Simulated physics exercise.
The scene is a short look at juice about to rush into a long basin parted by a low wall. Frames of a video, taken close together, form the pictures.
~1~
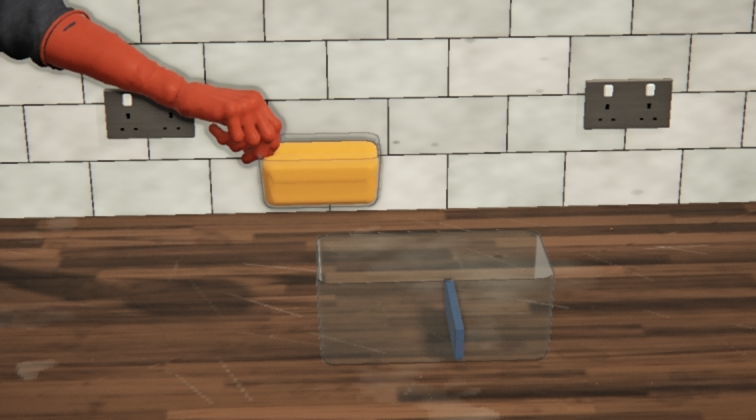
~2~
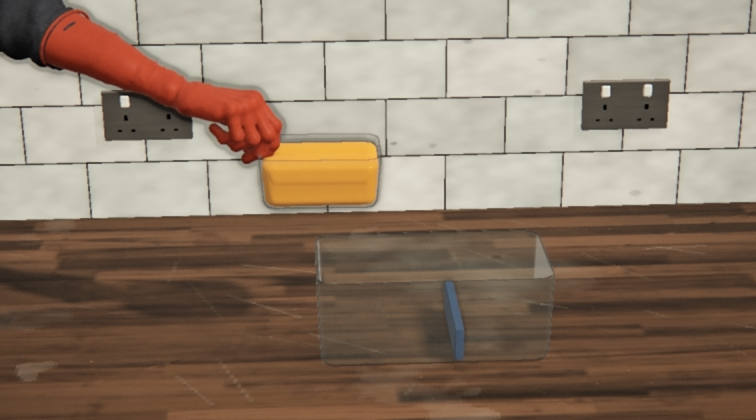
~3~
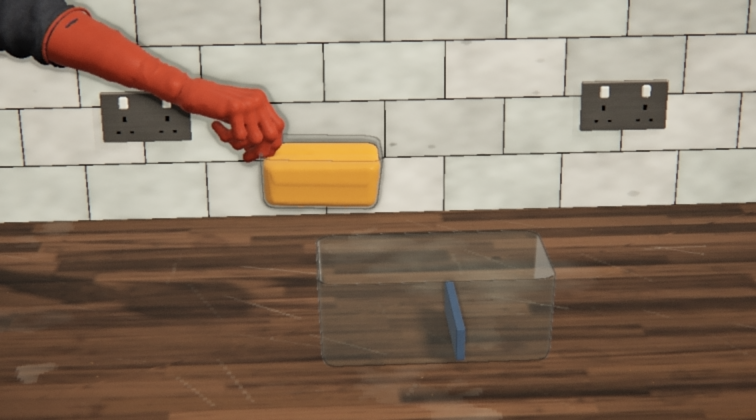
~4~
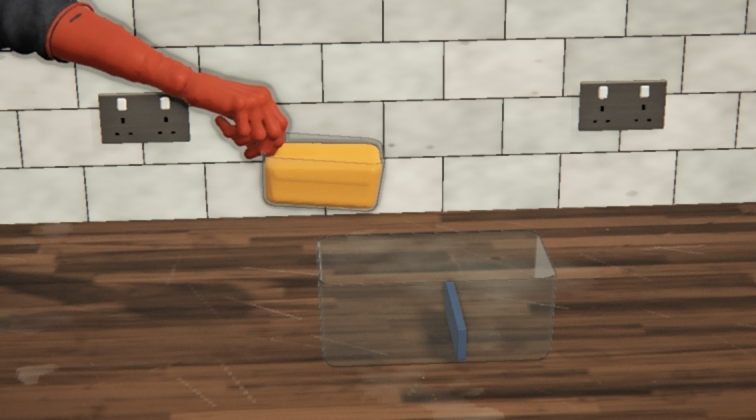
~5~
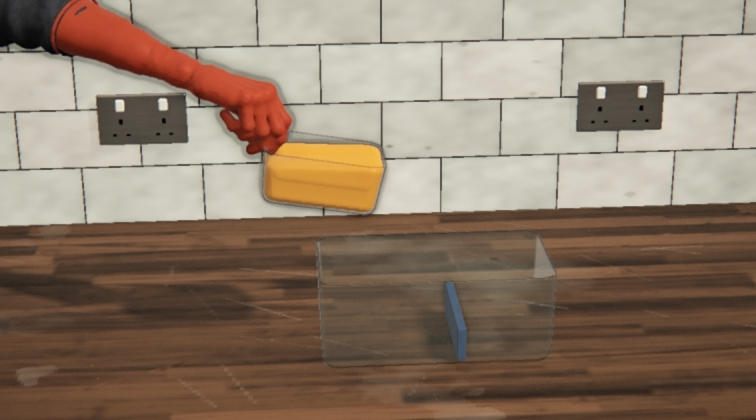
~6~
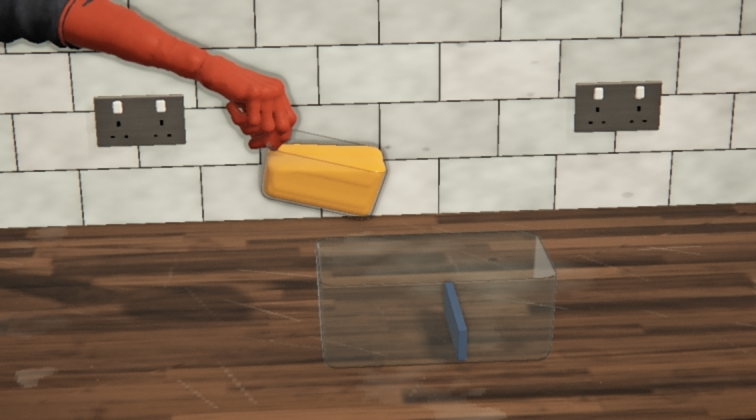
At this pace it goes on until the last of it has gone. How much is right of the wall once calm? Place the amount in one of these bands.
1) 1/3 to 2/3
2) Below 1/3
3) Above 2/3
Answer: 2.
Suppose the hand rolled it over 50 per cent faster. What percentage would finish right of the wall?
Close to 5 out of every hundred.
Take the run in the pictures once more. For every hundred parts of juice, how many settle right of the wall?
It works out to around 10 percent.
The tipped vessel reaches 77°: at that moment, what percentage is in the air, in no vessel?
35 %.
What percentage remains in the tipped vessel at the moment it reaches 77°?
It works out to close to 25 percent.
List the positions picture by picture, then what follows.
The first frame shows tilt 0°; pouring edge (379, 147); surface from (262, 154) to (377, 152); the long basin's rim runs from (317, 260) to (546, 254); the wall's top is at (454, 305).
The second frame shows tilt 1°; pouring edge (379, 148); surface from (262, 154) to (377, 152).
The third frame shows tilt 2°; pouring edge (381, 150); surface from (264, 155) to (378, 153).
The fourth frame shows tilt 5°; pouring edge (382, 153); surface from (265, 154) to (380, 154).
The fifth frame shows tilt 10°; pouring edge (383, 157); surface from (265, 154) to (381, 156).
The sixth frame shows tilt 15°; pouring edge (384, 163); surface from (267, 156) to (384, 159); 1 per cent is over the edge.
A moment on, the tilt is 77° and 24 per cent is still to pour, 37 is left of the wall and 4 right of it.
Next, the tilt is 115° and 2 per cent is still to pour, 87 is left of the wall and 7 right of it.
Then the tilt is 122° and 0 per cent is still to pour, 90 is left of the wall and 9 right of it.
Later the tilt is 122° and 0 per cent is still to pour, 90 is left of the wall and 9 right of it.
In the end 89 per cent lies left of the wall, 10 right of it and 1 outside.
